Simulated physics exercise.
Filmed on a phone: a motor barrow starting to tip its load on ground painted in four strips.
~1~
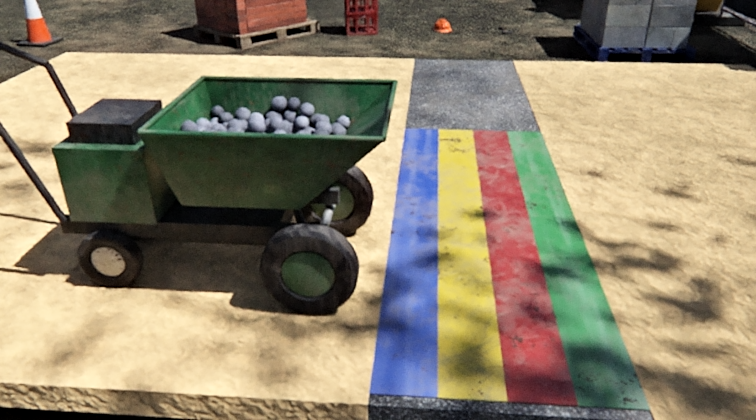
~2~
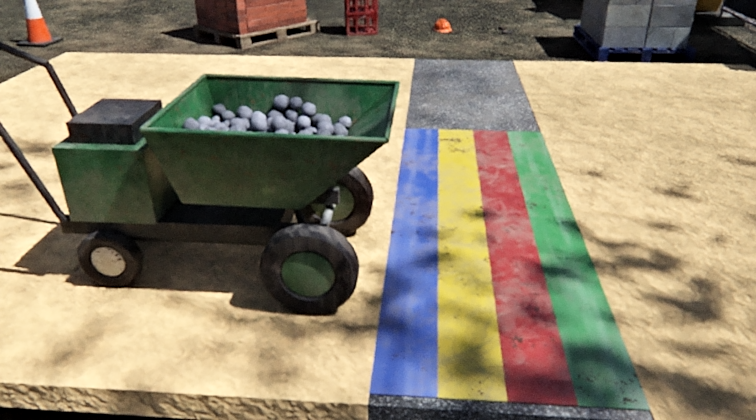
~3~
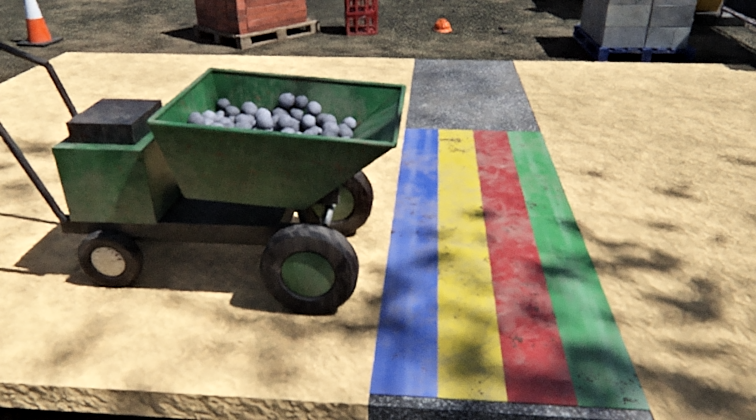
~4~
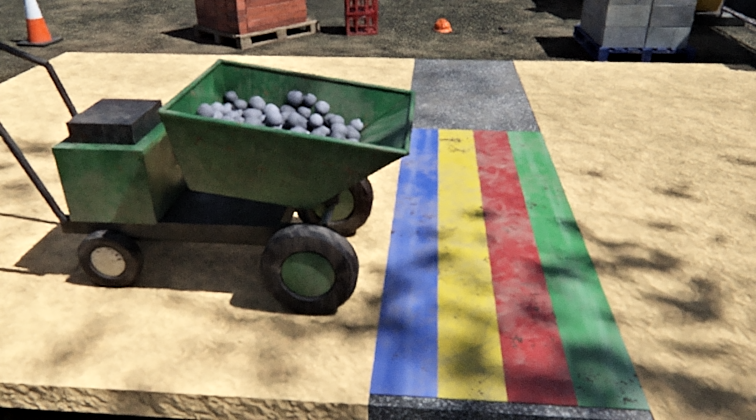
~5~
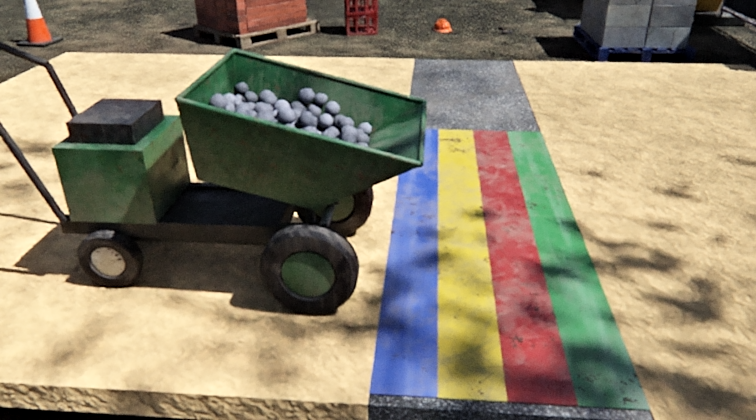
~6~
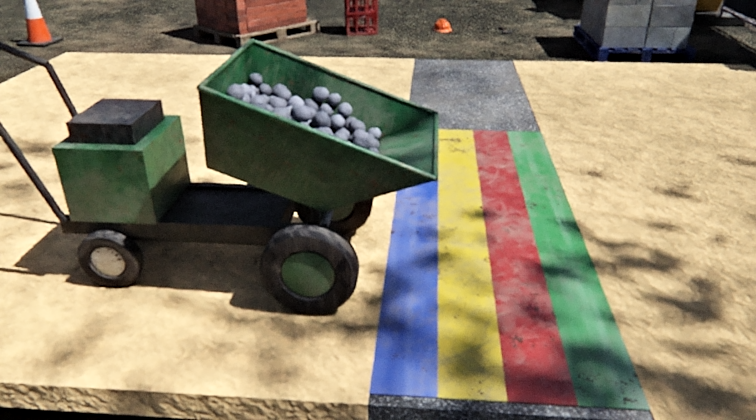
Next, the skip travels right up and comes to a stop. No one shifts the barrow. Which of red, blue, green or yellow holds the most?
Red.
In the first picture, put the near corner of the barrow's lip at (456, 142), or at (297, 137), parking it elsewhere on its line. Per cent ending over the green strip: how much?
First spot 40 per cent, second spot 10 per cent.
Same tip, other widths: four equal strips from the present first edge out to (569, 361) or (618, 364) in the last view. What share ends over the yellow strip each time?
First 0 in a hundred, then 10 in a hundred.
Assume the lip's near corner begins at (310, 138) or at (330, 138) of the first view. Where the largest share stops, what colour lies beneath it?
Case one gives the strip in yellow, case two gives the yellow strip.
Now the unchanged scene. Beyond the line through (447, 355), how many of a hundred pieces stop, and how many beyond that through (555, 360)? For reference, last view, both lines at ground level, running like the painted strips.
Respectively 70 and 30 percent.
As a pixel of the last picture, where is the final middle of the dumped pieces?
The centre comes to rest near (528, 270).
Shortly afterwards, skip tipped steeply; the whole lot in the skip.
Next, skip tipped right over; the bulk in the skip; a little over the yellow strip; a little over the red strip.
Some moments later, skip tipped right over; near a quarter in the skip; a little over the yellow strip; near a third over the red strip; a little over the green strip; a little off the paint.
In the end, skip tipped right over; near a quarter in the skip; none at all over the blue strip; a little over the yellow strip; near a third over the red strip; a little over the green strip; a little off the paint.
